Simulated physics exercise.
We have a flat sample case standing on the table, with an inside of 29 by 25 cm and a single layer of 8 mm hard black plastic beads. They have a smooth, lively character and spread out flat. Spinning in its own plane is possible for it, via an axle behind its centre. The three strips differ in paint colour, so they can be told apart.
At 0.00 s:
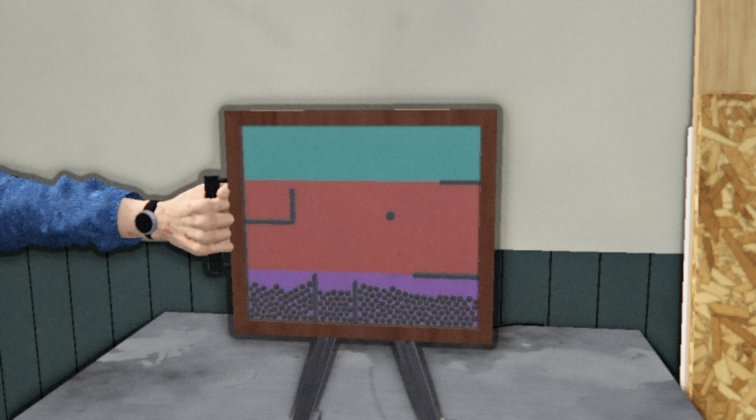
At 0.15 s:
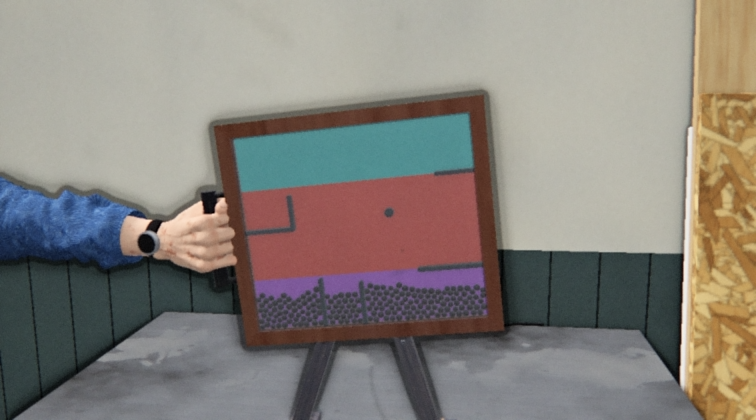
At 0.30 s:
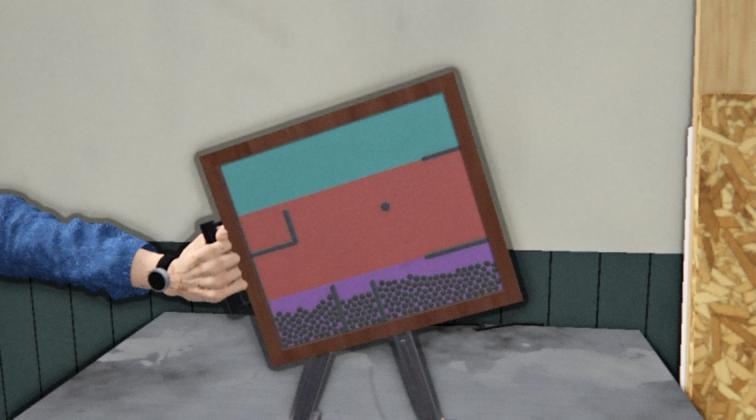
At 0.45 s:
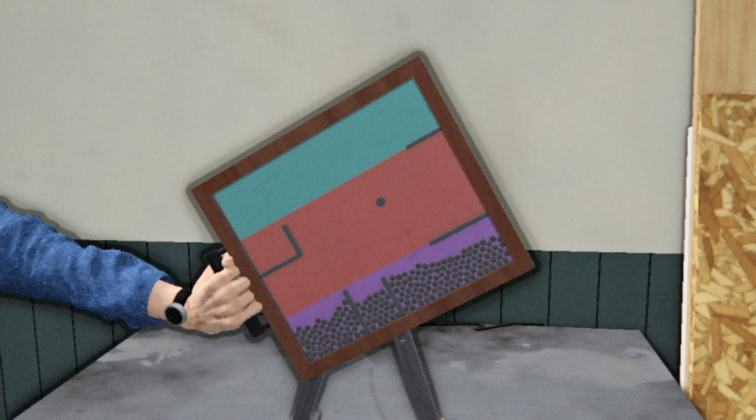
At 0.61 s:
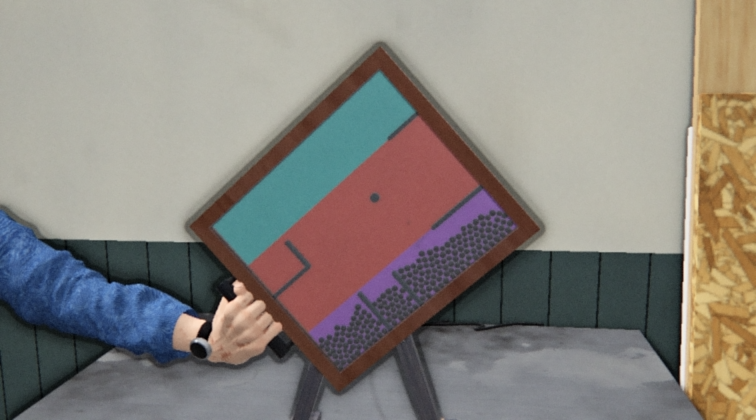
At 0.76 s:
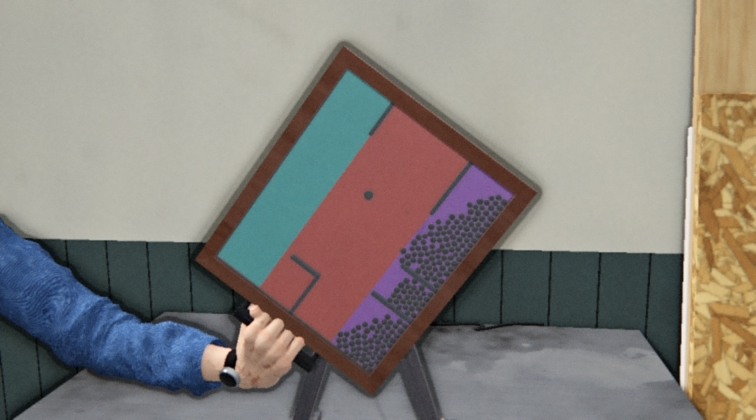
A hand at the left edge of a wood-framed case turns it anticlockwise on a grey tabletop, steadily, to a steep tilt, while the camera stays still, facing it. Inside are turquoise, red and purple strips from top to bottom, short dark walls, a round peg and black beads along the purple. The beads shift rightward and bank up there, as the blue-sleeved arm, wearing a watch, moves down and right.
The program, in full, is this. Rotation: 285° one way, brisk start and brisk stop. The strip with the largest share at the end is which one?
That is the one marked red.
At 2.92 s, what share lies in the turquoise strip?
About 95 per cent.
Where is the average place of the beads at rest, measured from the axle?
It lies close to 6 centimetres right and 10 centimetres below.
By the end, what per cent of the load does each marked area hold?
Tally: Red strip = 60; purple strip = 0; turquoise strip = 40.
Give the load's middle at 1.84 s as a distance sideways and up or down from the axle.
Right by about 8 cm and below by about 7 cm.
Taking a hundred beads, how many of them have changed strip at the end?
Moved share: About 100 per cent.
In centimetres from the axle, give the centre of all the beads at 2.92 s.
I'd put it near 3 centimetres to the right and 10 centimetres below.
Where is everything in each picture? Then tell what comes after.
Level; about 200 beads; beads' middle (360, 306); highest (310, 284); red (360, 227), purple (361, 297), turquoise (359, 153), in the first frame.
Turned 6° anticlockwise; beads' middle (368, 306); highest (477, 288); 1 fixed peg, one at (389, 212), in the second frame.
Turned 18° anticlockwise; beads' middle (384, 303); highest (487, 264); wall ends (424, 159), (427, 257), (332, 287), (285, 212), (372, 282), in the third frame.
Turned 29° anticlockwise; beads' middle (399, 298); highest (493, 239), in the fourth frame.
Turned 42° anticlockwise; beads' middle (413, 289); highest (492, 213), in the fifth frame.
Turned 53° anticlockwise; beads' middle (419, 282); highest (499, 198); red (362, 227), purple (419, 271), turquoise (302, 182), in the sixth frame.
By 1.84 s, it stands 136° anticlockwise; the beads' middle is 8 cm right of and 7 cm below the centre; red 40 %, purple 30 %, turquoise 35 %.
By 2.92 s, it has come round 219° anticlockwise; the beads' middle is 3 cm right of and 10 cm below the centre; red 5 %, turquoise 95 %.
By 3.84 s, it has come round 285° anticlockwise; the beads' middle is 7 cm right of and 10 cm below the centre; red 55 %, turquoise 45 %.
At rest by 4.5 s, it has come round 285° anticlockwise; red 60 %, purple 0 %, turquoise 40 %.
